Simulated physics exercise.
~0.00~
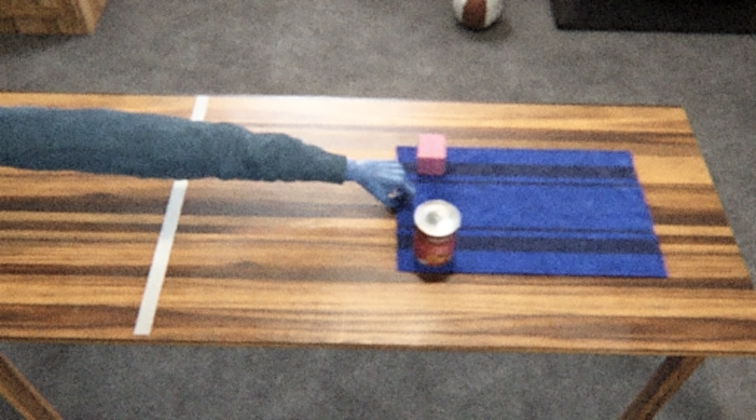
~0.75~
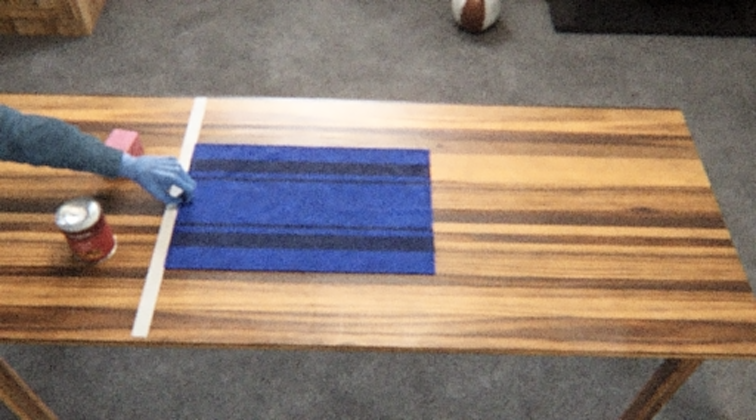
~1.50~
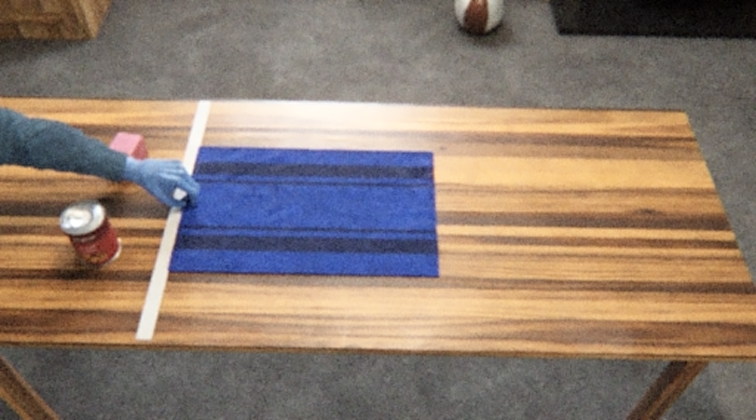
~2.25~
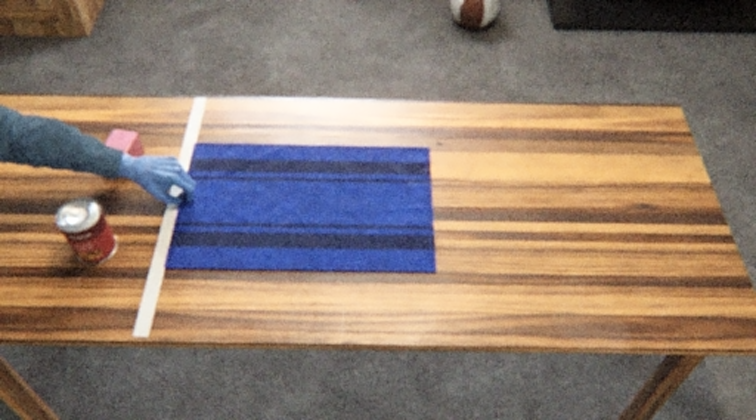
At first, a gloved hand reaching in from the left grips the edge of a blue tea towel on a striped wooden table, with a red tin and a pink block standing on the cloth near that edge. The hand draws the towel left until its hem reaches a pale line of tape. By then the tin and the block are off the cloth, both lying beyond the tape to the left. The hand stays at the hem, and nothing else shifts. It ends with the towel flat against the tape, the tin still upright and the block behind the arm.
